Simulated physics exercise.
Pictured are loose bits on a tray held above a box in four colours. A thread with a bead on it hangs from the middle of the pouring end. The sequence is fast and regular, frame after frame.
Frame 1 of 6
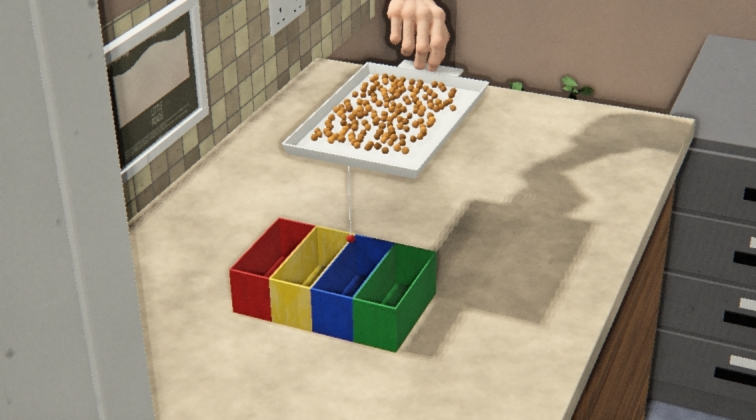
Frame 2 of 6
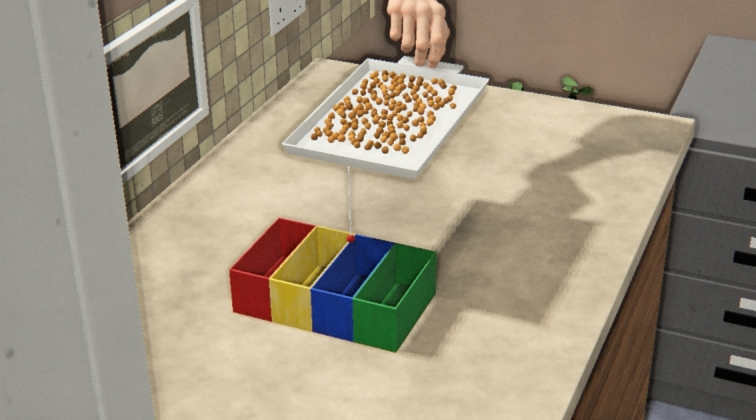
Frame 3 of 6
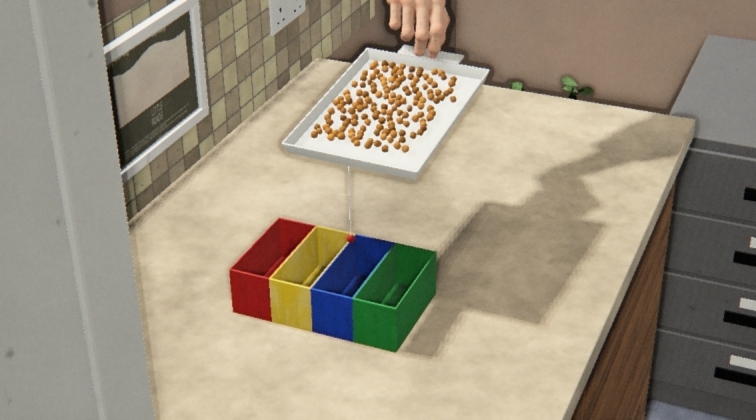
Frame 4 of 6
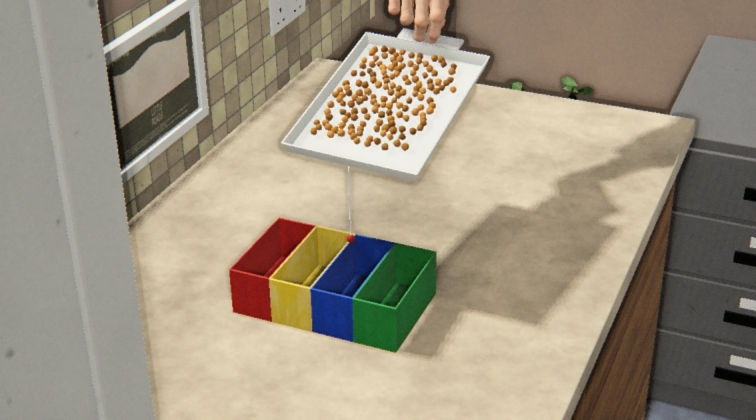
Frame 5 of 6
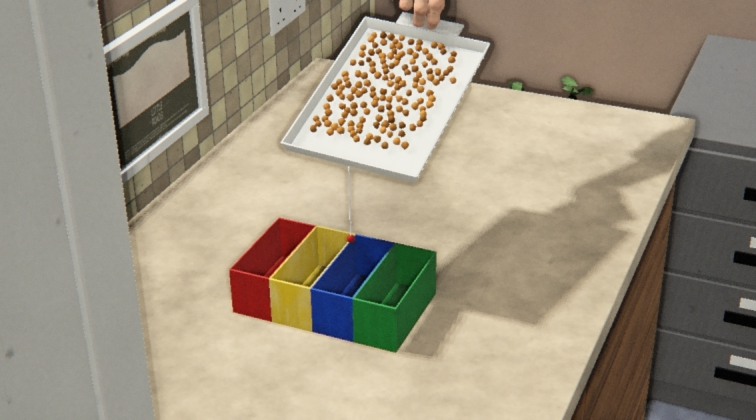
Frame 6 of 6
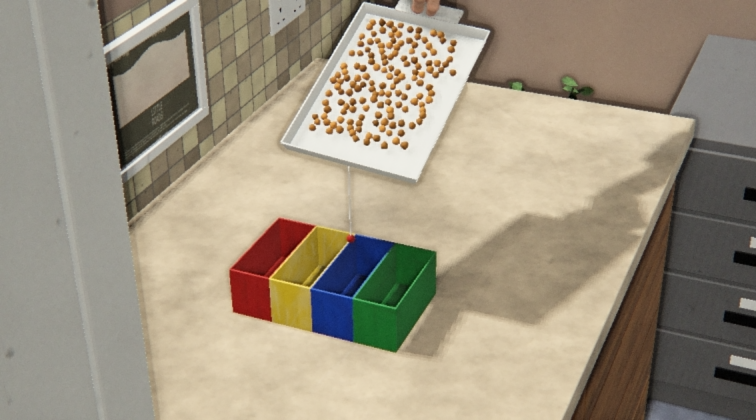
On a kitchen counter, a hand at the far edge steadily raises the back of a white tray of small brown bits, tilting it toward the viewer above a red, yellow, blue and green box, while the bits keep their places.
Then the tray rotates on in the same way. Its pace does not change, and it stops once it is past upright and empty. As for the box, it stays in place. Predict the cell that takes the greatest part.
I would say the green cell.
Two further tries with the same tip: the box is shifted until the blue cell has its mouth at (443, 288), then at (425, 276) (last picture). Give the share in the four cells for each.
80 %, 90 %.
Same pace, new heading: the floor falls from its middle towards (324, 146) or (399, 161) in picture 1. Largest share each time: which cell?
For the first aim it is the red one, and for the second it is that green cell.
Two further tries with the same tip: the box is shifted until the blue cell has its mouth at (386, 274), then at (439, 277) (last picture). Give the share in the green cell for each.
First position: Some 20 %; second position: Some 0 %.
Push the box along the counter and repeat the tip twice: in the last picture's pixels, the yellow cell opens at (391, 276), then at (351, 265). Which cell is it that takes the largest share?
First try: The cell in yellow; second try: That blue cell.
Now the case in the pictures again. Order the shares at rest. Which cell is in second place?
In second place: The blue one.
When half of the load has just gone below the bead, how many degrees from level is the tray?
Roughly 95 degrees.
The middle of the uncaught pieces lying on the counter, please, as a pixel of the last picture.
Somewhere near (435, 355), I think.
Just after the last frame, tray tipped steeply; the larger part on the tray; just a few in the green cell; roughly a quarter falling or outside the box.
A moment on, tray tipped past a quarter turn; roughly a quarter on the tray; roughly a third in the green cell; about a tenth in the blue cell; about a tenth in the yellow cell; just a few in the red cell; roughly a third falling or outside the box.
Further on, tray tipped past a quarter turn; roughly half in the green cell; roughly a quarter in the blue cell; about a tenth in the yellow cell; just a few in the red cell; about a tenth falling or outside the box.
When it is over, tray tipped past a quarter turn; roughly half in the green cell; roughly a quarter in the blue cell; about a tenth in the yellow cell; just a few in the red cell; about a tenth outside the box.
